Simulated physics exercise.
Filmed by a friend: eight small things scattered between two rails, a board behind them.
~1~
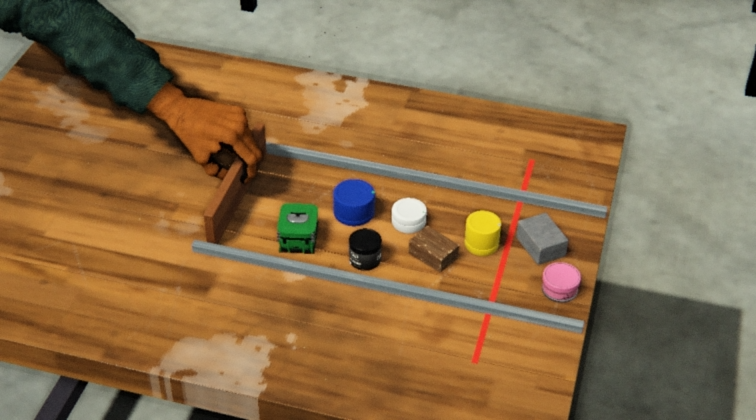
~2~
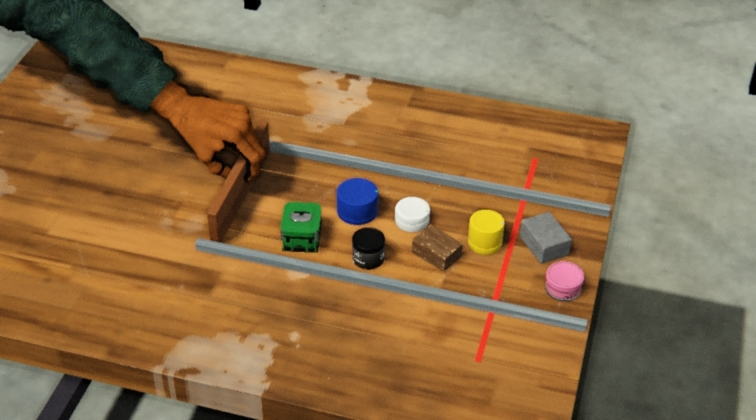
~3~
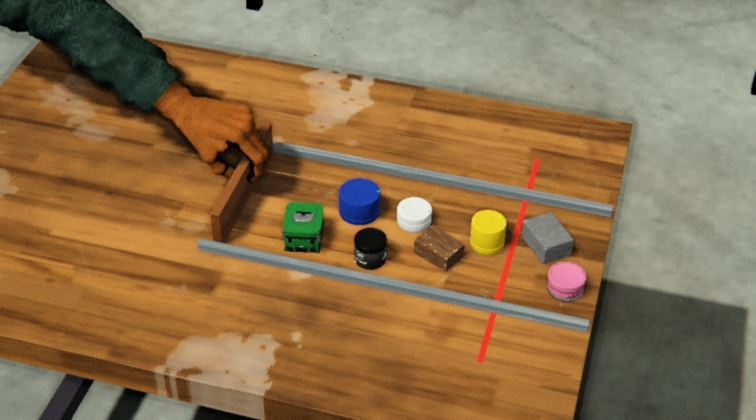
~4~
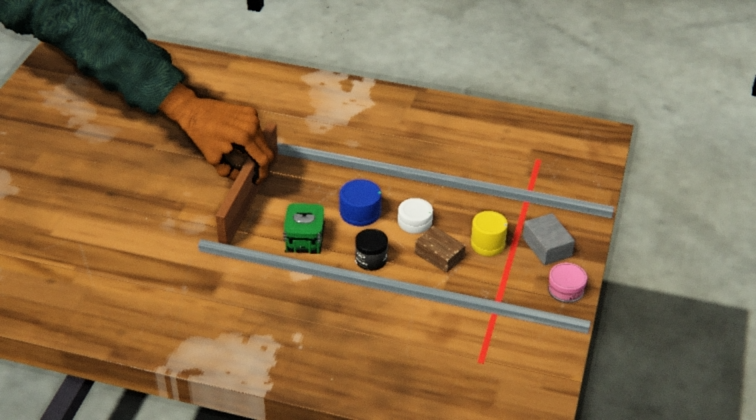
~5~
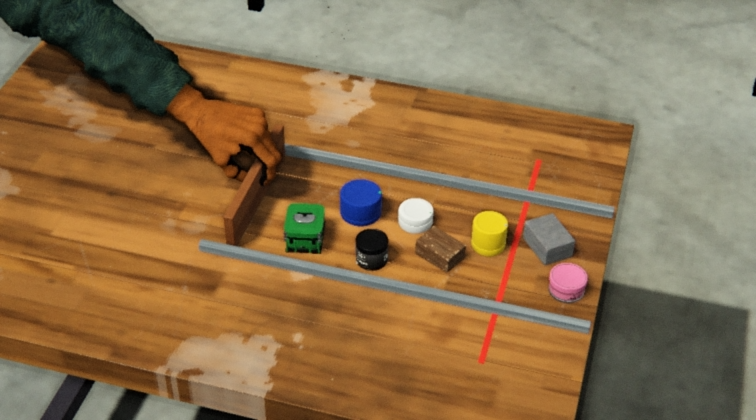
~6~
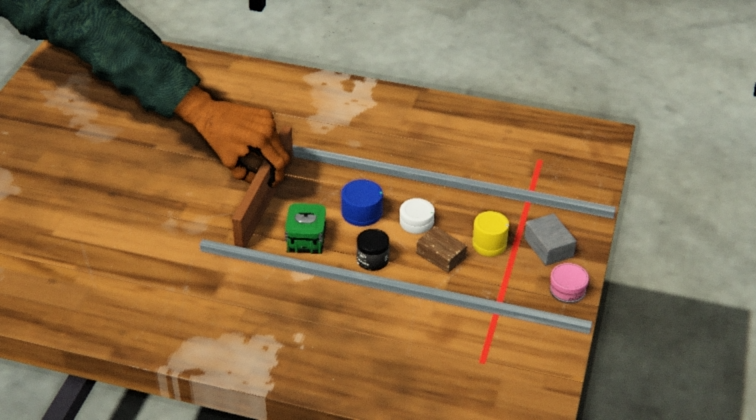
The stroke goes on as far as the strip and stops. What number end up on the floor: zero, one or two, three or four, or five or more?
Turns out one or at most two get shoved off the end.
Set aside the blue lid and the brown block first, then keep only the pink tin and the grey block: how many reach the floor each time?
The first count is 0 and the second is 0.
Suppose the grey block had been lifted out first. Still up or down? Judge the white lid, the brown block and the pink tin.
Outcome - white lid staying, brown block staying, pink tin falling.
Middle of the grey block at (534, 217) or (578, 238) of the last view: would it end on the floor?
Well, place by place the object keeps its place and then keeps its place.
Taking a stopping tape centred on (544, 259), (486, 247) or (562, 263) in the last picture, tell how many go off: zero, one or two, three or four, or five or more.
Counting what would fall each time, I get either one or two; none at all; five or more.
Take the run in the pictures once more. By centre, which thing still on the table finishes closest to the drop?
It would be the grey block, I'd say.
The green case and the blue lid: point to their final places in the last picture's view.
Answer: First (525, 275), after that (539, 235).
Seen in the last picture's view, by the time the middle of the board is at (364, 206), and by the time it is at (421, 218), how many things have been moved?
Up to then 4, and up to the other point 6.
A little later, none off yet; pink tin at rest near (569, 283); grey block at rest near (550, 239); yellow lid at rest near (491, 234).
Next, none off yet; pink tin at rest near (569, 283); grey block at rest near (550, 239); yellow lid shifted a little near (507, 238).
When it is over, the number that fall off is one or two; down, pink tin.
